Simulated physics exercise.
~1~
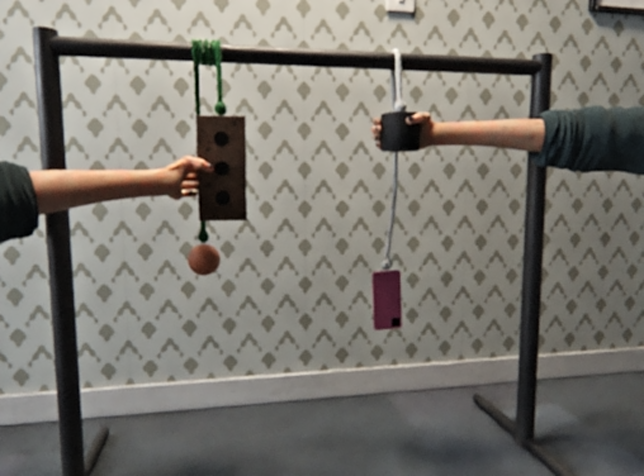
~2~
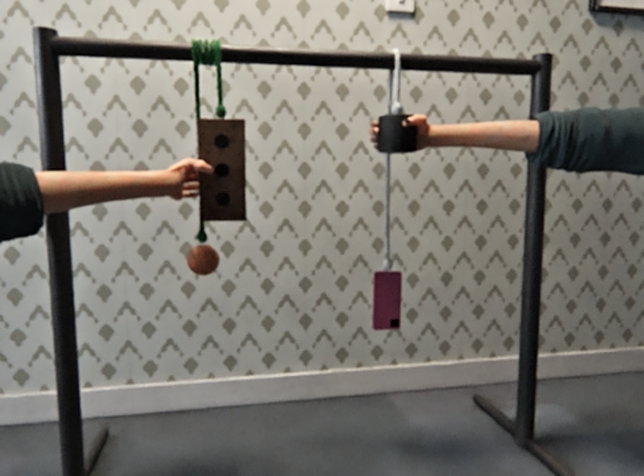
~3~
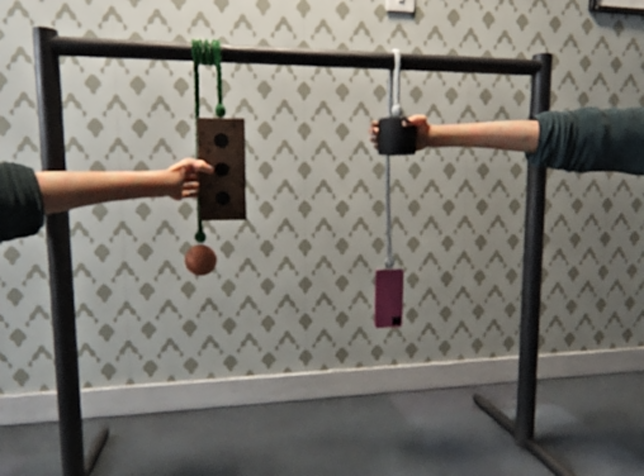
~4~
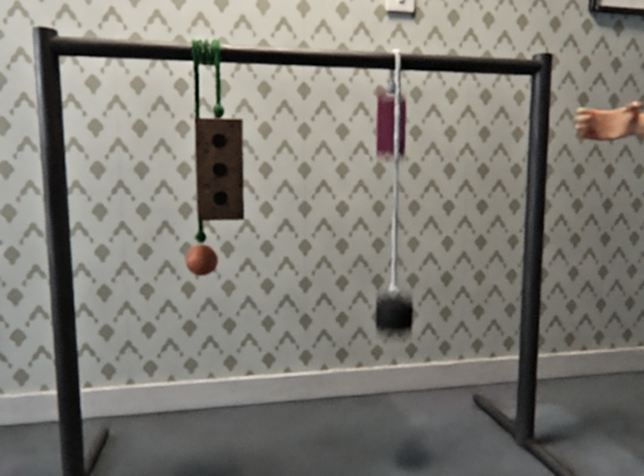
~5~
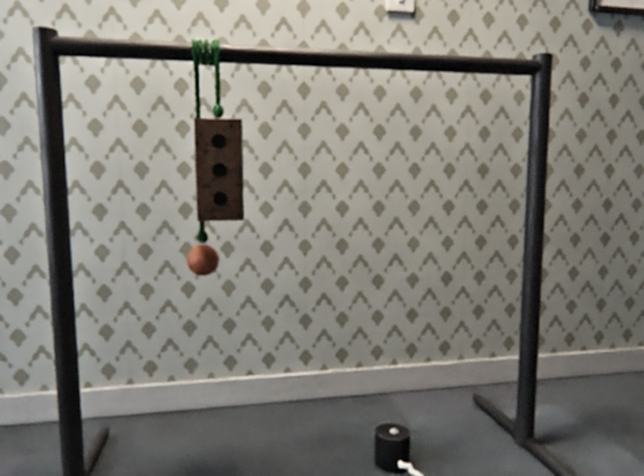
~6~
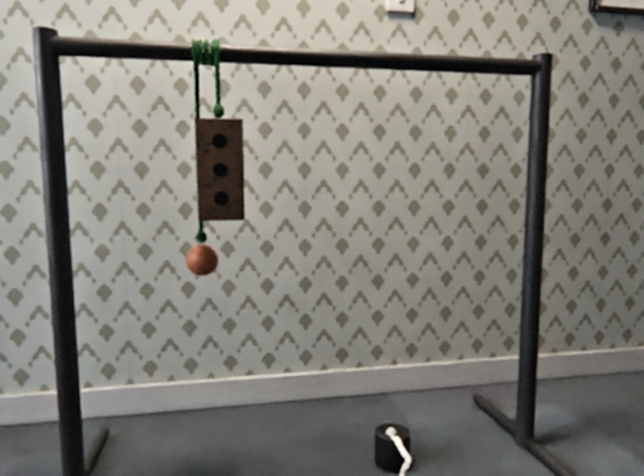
The clip shows two hands releasing a brick on a green rope wound around a rail and a black cylinder on a white rope draped over it. The cylinder drops to the floor as a purple block rises, while the brick stays hanging beside an orange ball.
